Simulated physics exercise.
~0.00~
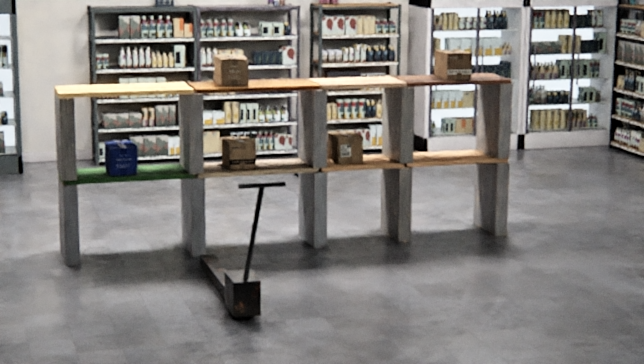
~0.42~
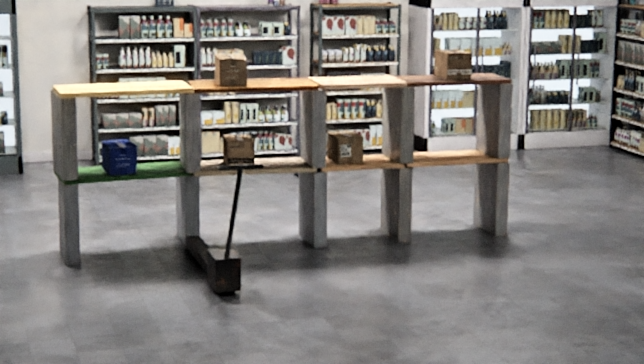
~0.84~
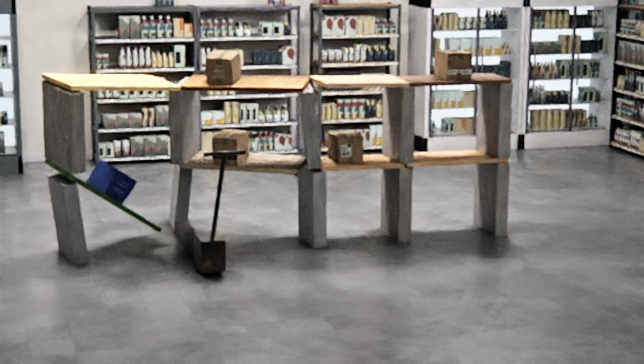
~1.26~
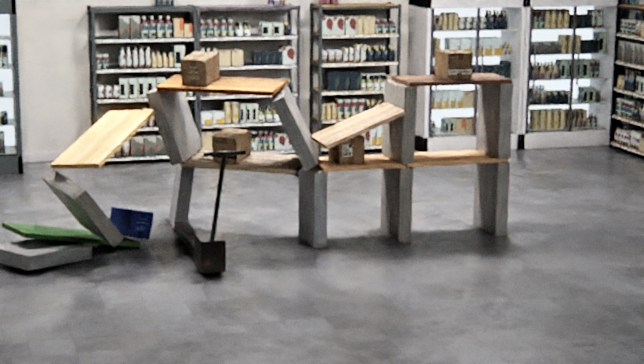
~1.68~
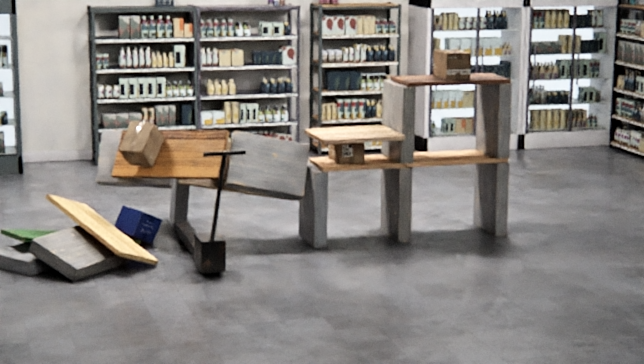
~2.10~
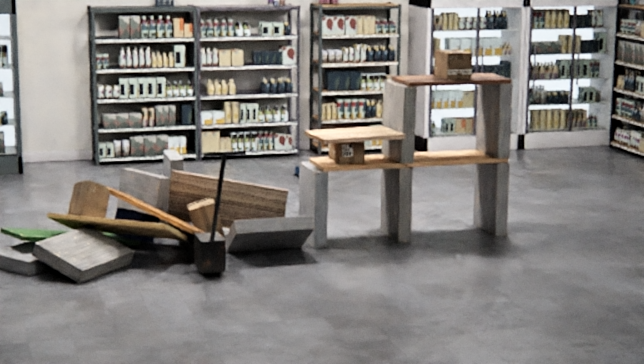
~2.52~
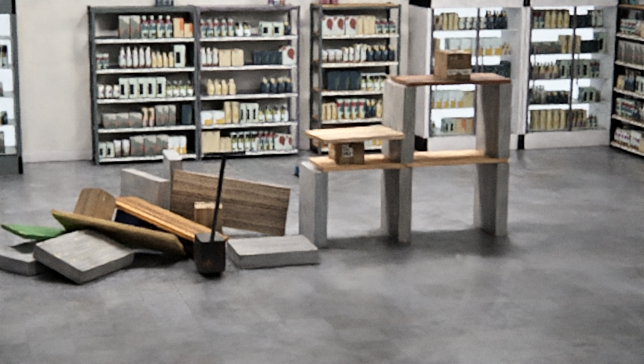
A two-tier row of boards on grey uprights stood on a shop floor until a narrow jack slid into its base, and the left half toppled, spilling the blue box, green board and cartons into a heap while the right part stayed standing.
